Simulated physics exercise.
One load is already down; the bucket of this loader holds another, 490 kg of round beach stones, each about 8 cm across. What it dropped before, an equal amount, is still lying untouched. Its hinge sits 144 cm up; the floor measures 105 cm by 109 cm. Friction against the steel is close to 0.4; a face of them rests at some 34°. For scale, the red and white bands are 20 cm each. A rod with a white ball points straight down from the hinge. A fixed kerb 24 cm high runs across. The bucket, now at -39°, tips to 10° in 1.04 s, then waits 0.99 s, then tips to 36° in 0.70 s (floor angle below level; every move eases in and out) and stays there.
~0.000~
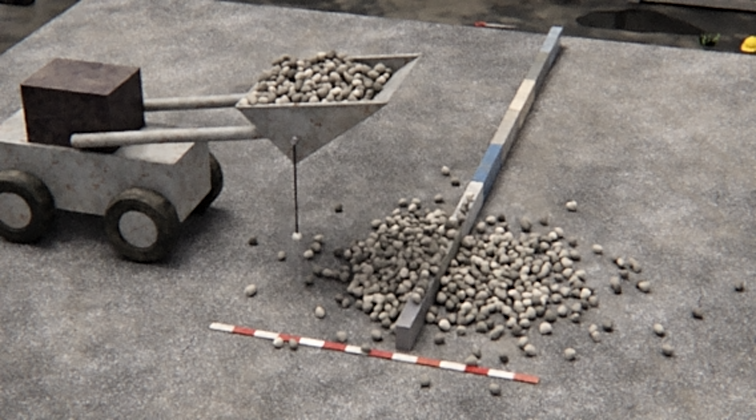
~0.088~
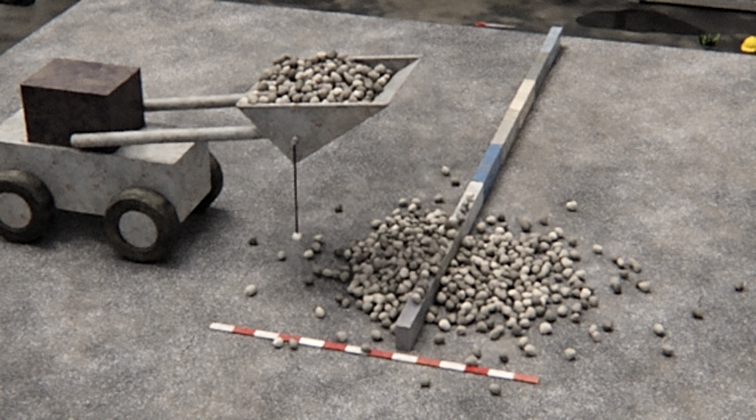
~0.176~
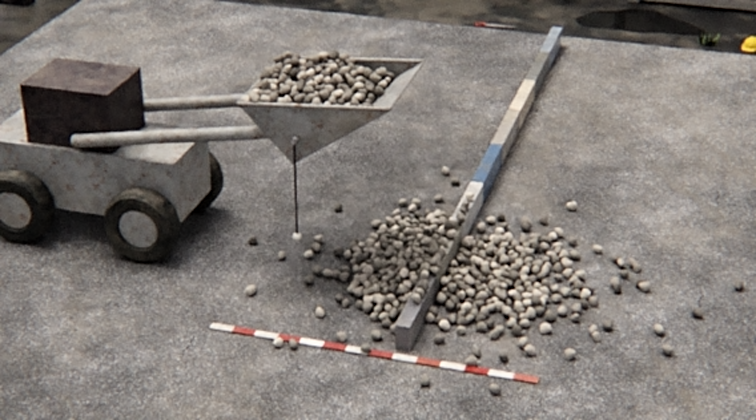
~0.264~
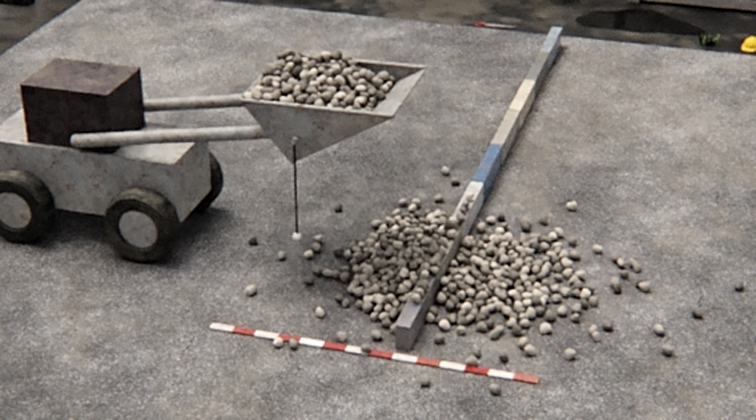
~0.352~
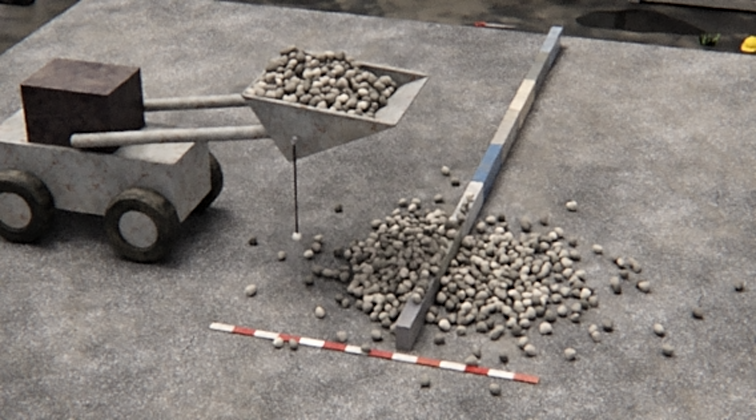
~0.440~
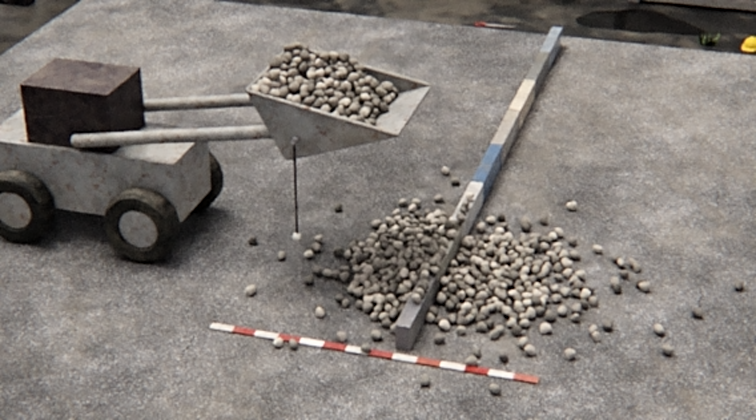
The clip shows a wheeled loader holding a bucket of grey stones beside a heap lying across a long kerb. The bucket slowly tilts forward, its right-hand lip dipping slightly as the stones inside shift, while the heap stays still.
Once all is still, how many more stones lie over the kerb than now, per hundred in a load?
Roughly 49 per cent of a load more.
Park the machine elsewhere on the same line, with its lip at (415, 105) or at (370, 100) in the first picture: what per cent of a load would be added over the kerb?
About 80 and 30 per cent.
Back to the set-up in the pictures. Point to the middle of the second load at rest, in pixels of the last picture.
Near (440, 256).
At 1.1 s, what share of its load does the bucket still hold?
It holds some 100 per cent.
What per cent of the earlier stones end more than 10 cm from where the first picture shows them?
About 10 per cent.
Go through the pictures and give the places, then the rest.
In the first frame, the bucket is at -39°, its lip at (387, 103); the top of the load is at (330, 64). The earlier load is highest near (440, 248), 31 cm above ground level, 56 % on this side of the kerb, 44 % over the kerb.
The second frame shows lip at (388, 105), floor tilted -38°, highest stones at (330, 64); the stones move at 0.1 m/s on average.
In the third frame, the bucket is at -35°, its lip at (390, 109); the top of the load is at (326, 63); the stones move at 0.2 m/s on average.
In the fourth frame, the bucket is at -31°, its lip at (393, 116); the top of the load is at (319, 60); the stones move at 0.3 m/s on average.
The fifth frame shows lip at (396, 125), floor tilted -26°, highest stones at (302, 59); the stones move at 0.3 m/s on average.
The sixth frame shows lip at (398, 135), floor tilted -20°, highest stones at (290, 56); the stones move at 0.3 m/s on average.
After 0.8 s the floor is at 2°; in per cent of one load, 100 in the bucket, 56 on this side of the kerb, 44 over the kerb; the foremost stones are at (664, 296).
After 1.1 s the floor is at 10°; in per cent of one load, 100 in the bucket, 56 on this side of the kerb, 44 over the kerb; the foremost stones are at (664, 296).
After 3.2 s the floor is at 36°; in per cent of one load, 7 in the bucket, 116 on this side of the kerb, 77 over the kerb; the foremost stones are at (664, 296).
After 5.9 s the floor is at 36°; in per cent of one load, 0 in the bucket, 107 on this side of the kerb, 93 over the kerb; the foremost stones are at (665, 297). Net gain over the kerb, 49.
